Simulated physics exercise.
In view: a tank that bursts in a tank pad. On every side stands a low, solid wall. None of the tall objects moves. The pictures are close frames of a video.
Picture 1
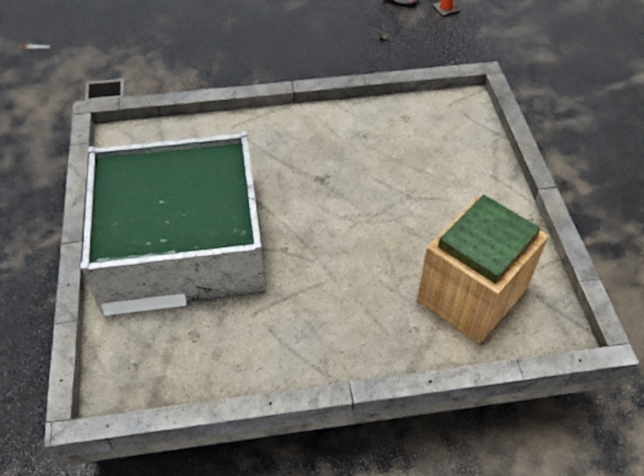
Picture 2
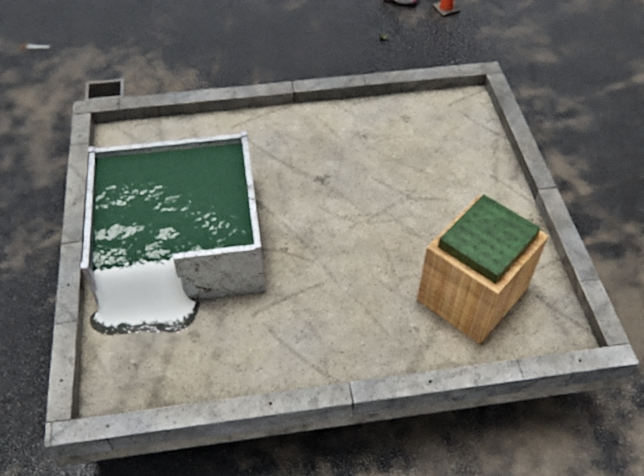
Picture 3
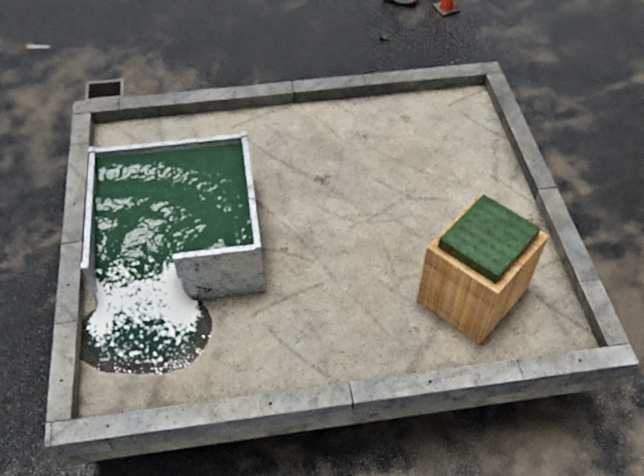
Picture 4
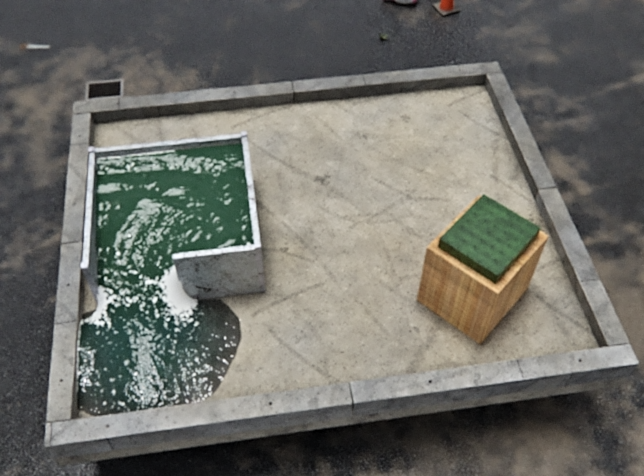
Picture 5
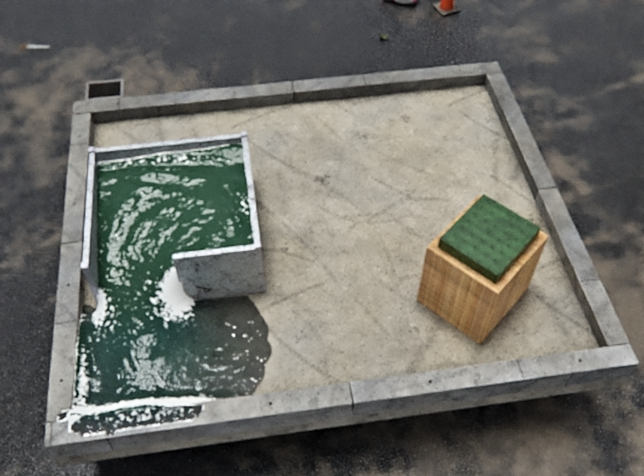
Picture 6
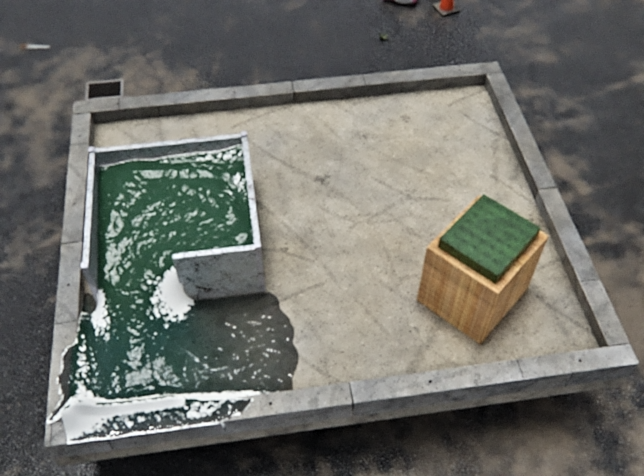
Green water bursts through the near side of a square grey tank at the left of a low-walled concrete pad, seen from high above by a still camera. A wooden block with a green top stands unmoving at the right, with dark, stained ground around the pad. The water gushes out white and foaming, spreads toward the near wall, splashes along it and creeps rightward, while ripples churn inside the tank.
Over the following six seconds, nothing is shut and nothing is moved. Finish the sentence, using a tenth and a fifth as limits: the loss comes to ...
The loss comes to over a fifth.
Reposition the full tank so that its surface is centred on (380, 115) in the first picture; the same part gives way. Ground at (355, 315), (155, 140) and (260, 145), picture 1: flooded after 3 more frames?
Submerged, untouched, untouched.
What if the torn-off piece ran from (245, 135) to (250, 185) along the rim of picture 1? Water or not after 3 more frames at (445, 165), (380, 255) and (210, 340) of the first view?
In turn: Covered, covered, clear.
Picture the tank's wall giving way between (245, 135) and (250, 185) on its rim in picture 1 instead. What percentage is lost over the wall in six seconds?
Roughly 6 %.
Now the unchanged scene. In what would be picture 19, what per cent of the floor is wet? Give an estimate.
Roughly 40 %.
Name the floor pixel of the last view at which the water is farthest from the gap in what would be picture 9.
The farthest point of the front sits at (382, 384).
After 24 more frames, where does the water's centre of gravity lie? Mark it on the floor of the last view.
Close to (256, 287), I reckon.
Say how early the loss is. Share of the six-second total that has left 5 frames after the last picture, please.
By my reckoning, 25 %.
A moment on, water covers 15 % of the floor; the low wall has let 2 % over.
Next, water covers 20 % of the floor; the low wall has let 6 % over.
Then, water covers 35 % of the floor; the low wall has let 21 % over.
Later, water covers 60 % of the floor; the low wall has let 26 % over.
In the end, water covers 70 % of the floor; the low wall has let 27 % over.
